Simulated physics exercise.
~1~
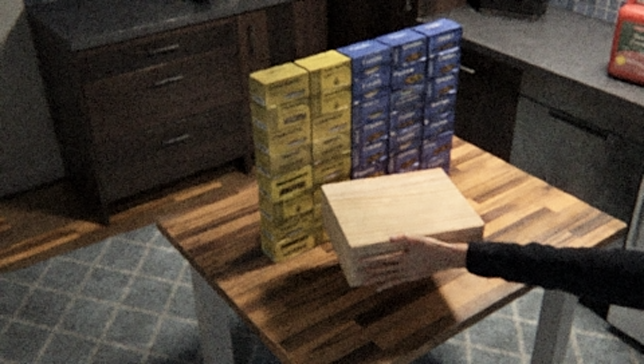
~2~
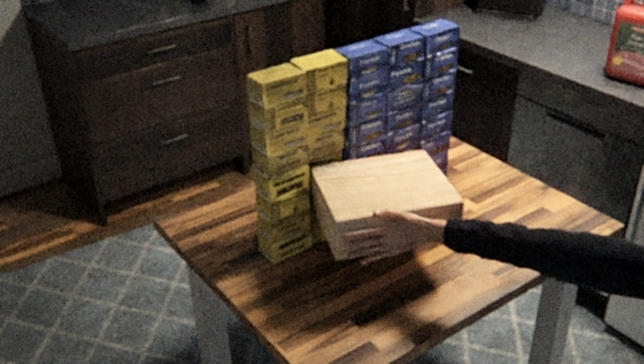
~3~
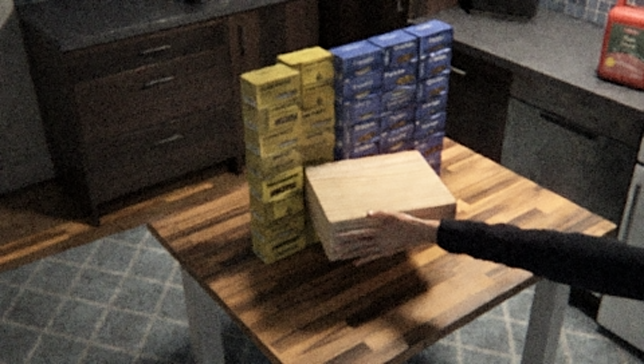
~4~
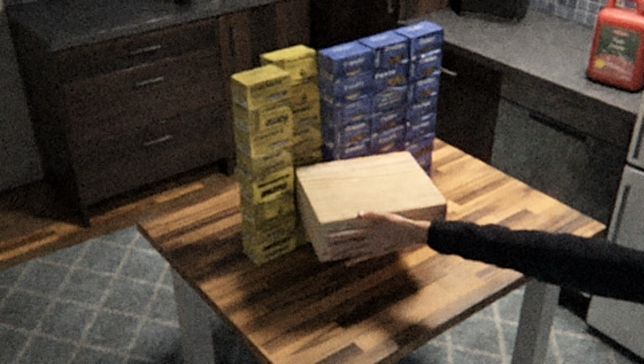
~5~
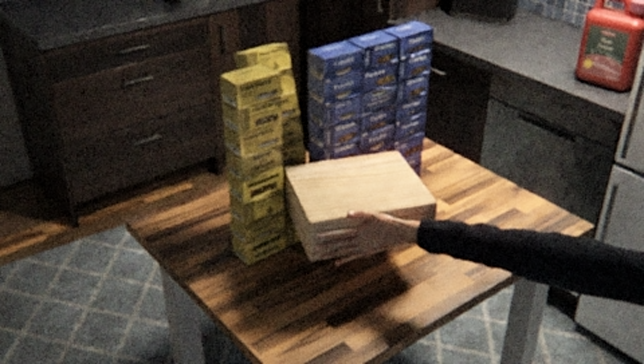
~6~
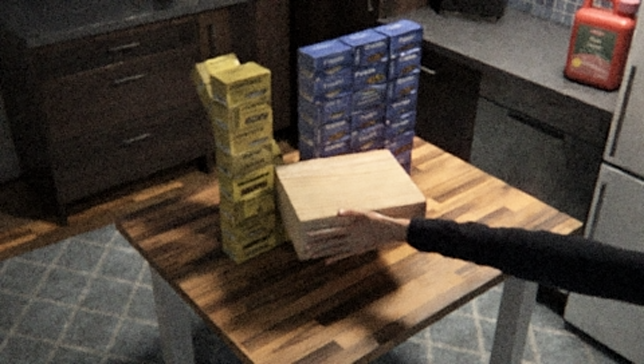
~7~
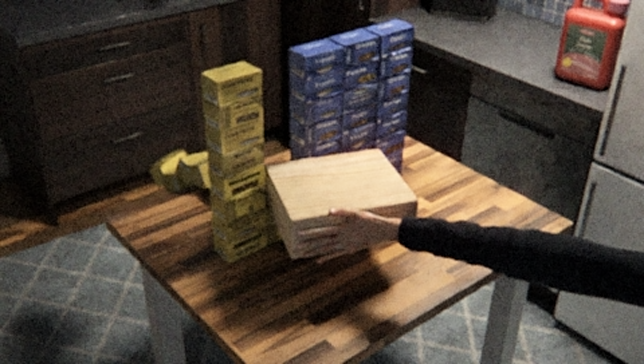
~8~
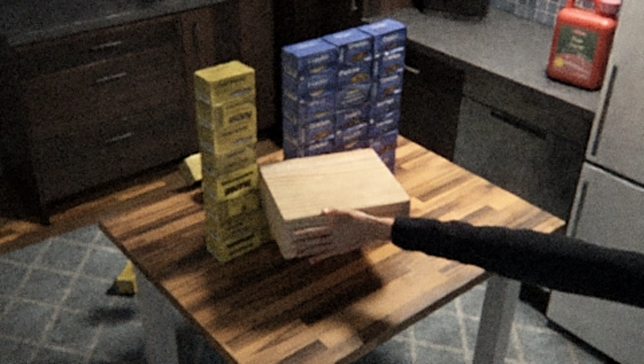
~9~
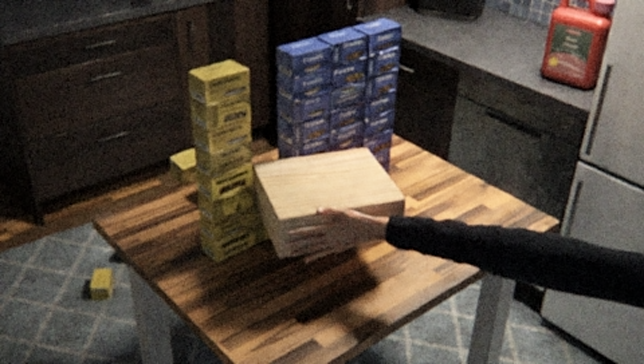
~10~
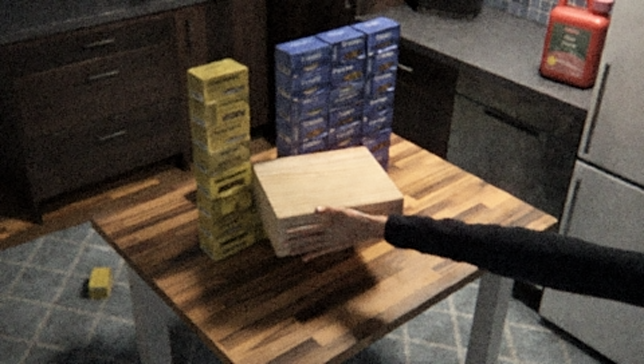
We see a hand hold a wooden block against a wall of stacked yellow and blue packets on a table; a rear yellow column leans left and topples, dropping a packet to the floor, while the front yellow column and blue stacks stay standing.
